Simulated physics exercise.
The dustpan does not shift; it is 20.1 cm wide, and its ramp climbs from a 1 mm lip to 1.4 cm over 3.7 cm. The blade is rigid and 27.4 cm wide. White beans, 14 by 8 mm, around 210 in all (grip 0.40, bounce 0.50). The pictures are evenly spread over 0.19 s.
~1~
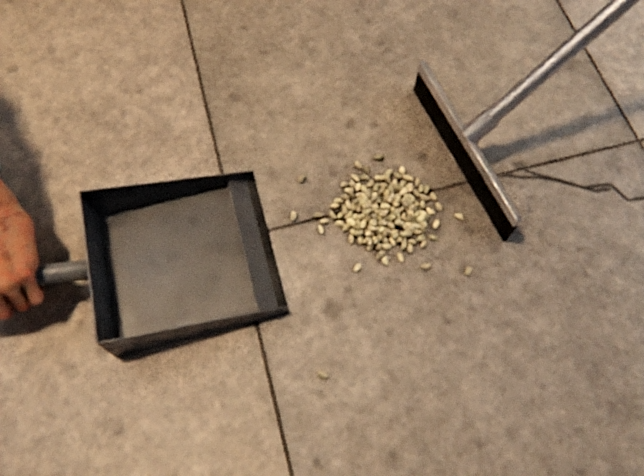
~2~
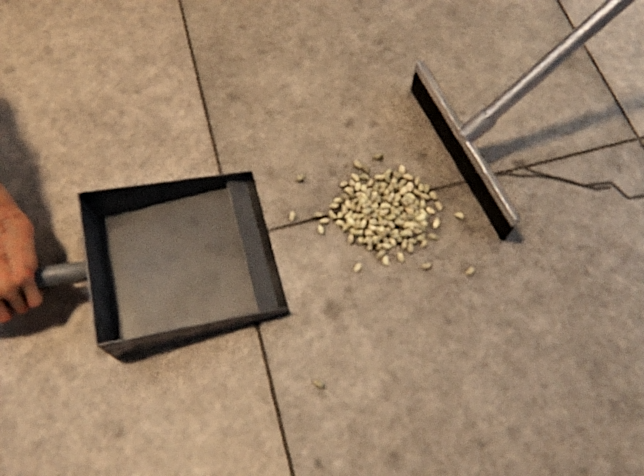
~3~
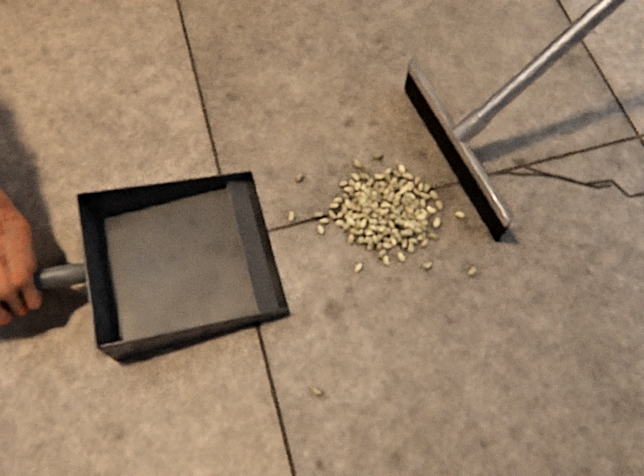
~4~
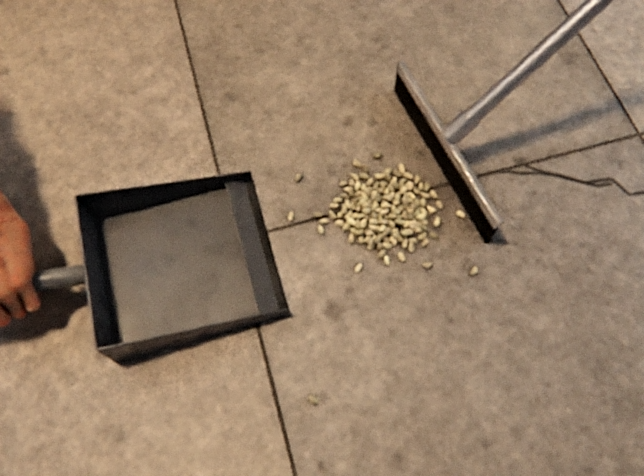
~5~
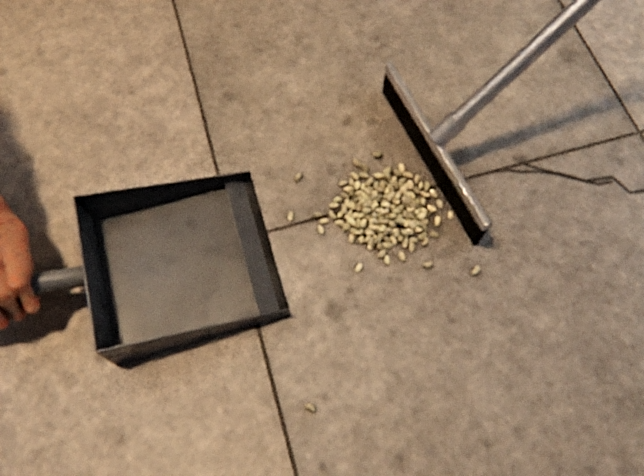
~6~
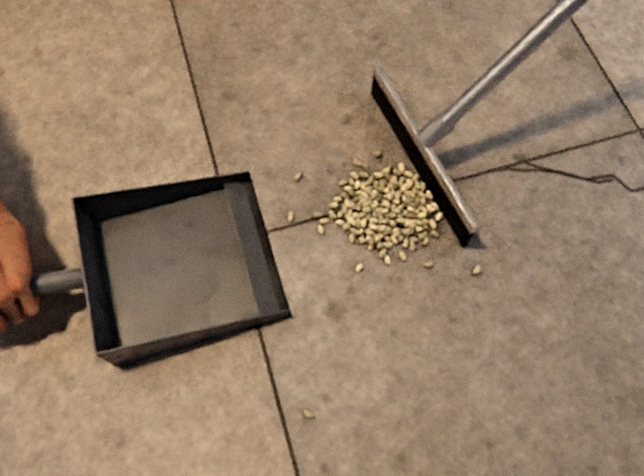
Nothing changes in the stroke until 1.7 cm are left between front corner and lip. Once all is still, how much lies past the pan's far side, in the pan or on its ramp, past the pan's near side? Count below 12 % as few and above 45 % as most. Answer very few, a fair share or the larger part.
Far side very few, pan a fair share, near side very few.
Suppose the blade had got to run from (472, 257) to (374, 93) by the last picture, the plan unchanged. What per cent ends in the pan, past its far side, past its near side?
Pan 30, far 0, near 20.
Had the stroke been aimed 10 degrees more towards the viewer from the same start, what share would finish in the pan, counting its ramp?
Then about 25 per cent.
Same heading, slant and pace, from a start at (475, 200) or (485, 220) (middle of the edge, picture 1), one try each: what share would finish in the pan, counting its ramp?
Some 35 and 40 per cent.
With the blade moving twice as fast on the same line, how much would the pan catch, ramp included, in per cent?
It would be near 40 per cent.
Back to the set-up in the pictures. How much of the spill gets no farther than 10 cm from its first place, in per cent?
About 5 per cent.
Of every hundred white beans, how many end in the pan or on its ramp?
Roughly 20 per cent.
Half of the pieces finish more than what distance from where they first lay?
Some 16 cm.
Then, 0.23 s after the last picture, middle of the blade 13 cm from the lip; 0 % over the lip, far side 0 %, near side 0 %.
Then, 0.38 s after the last picture, middle of the blade 6 cm from the lip; 0 % over the lip, far side 0 %, near side 5 %.
Then, 0.65 s after the last picture, middle of the blade 4 cm from the lip; 20 % over the lip, far side 0 %, near side 5 %.
In the end, far side 0 %, pan 20 %, near side 5 %, in front of the lip or behind the blade 70 %.
